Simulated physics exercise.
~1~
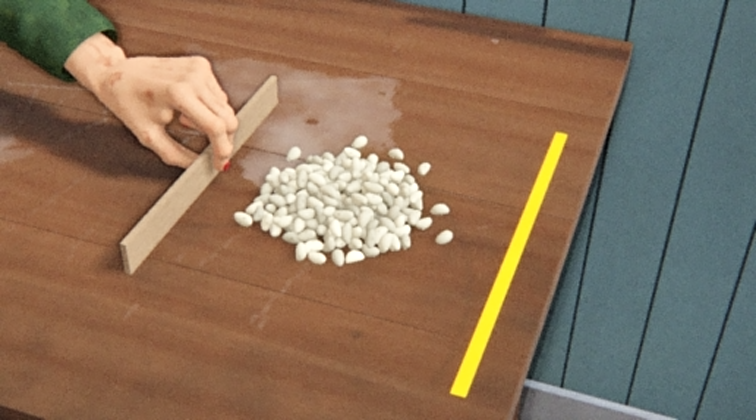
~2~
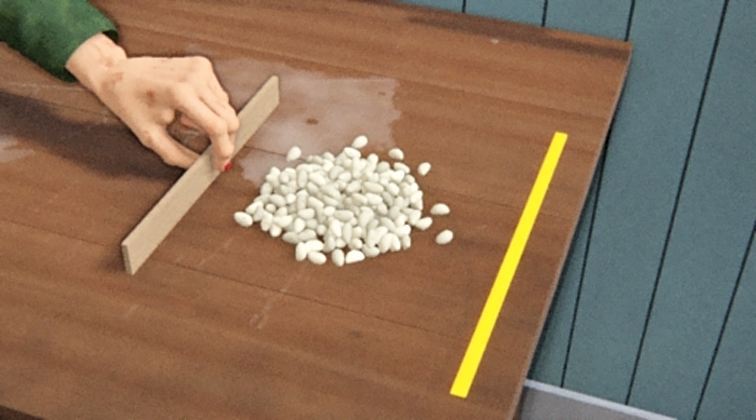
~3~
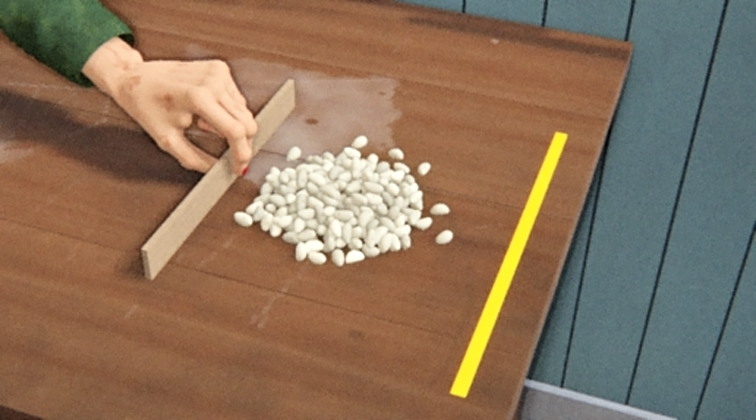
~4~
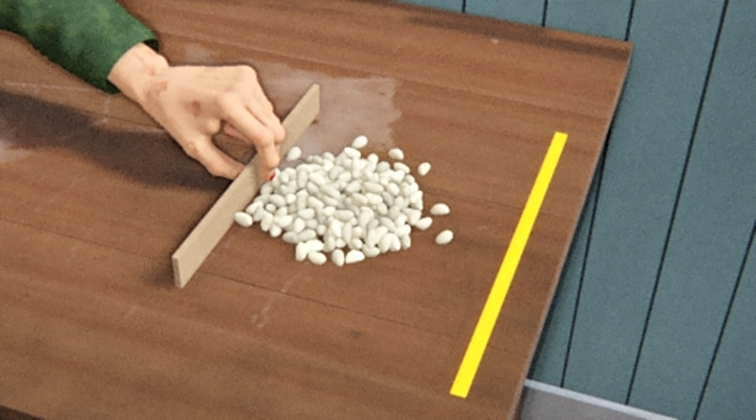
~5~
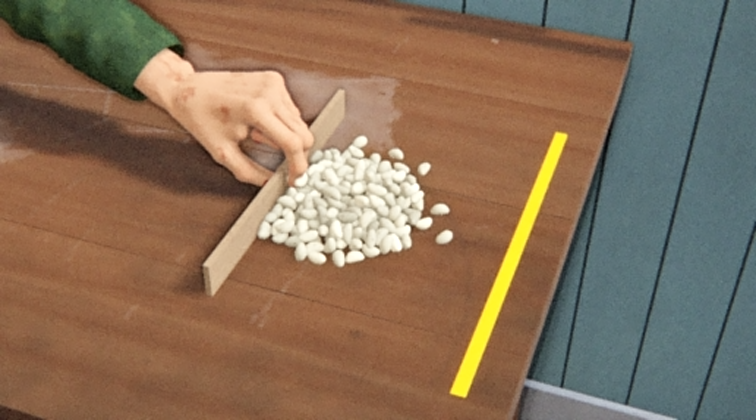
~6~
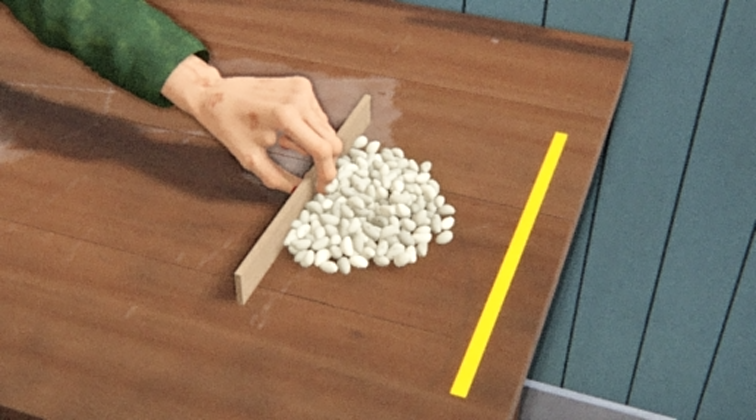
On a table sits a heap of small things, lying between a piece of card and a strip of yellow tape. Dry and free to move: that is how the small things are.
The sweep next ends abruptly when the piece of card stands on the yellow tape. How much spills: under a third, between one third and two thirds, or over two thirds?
Over two thirds.
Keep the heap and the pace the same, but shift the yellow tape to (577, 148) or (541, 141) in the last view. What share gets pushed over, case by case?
About 90 and 60 per cent.
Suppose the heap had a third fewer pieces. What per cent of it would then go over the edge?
Near 70 %.
Soon, piece of card still moving, near (420, 198); heap all on the table, its front near (538, 266).
A while on, piece of card stopped at the yellow tape; heap about two thirds over the edge.
Towards the end, piece of card stopped at the yellow tape; heap most over the edge.
Finally, piece of card stopped at the yellow tape; heap most over the edge.
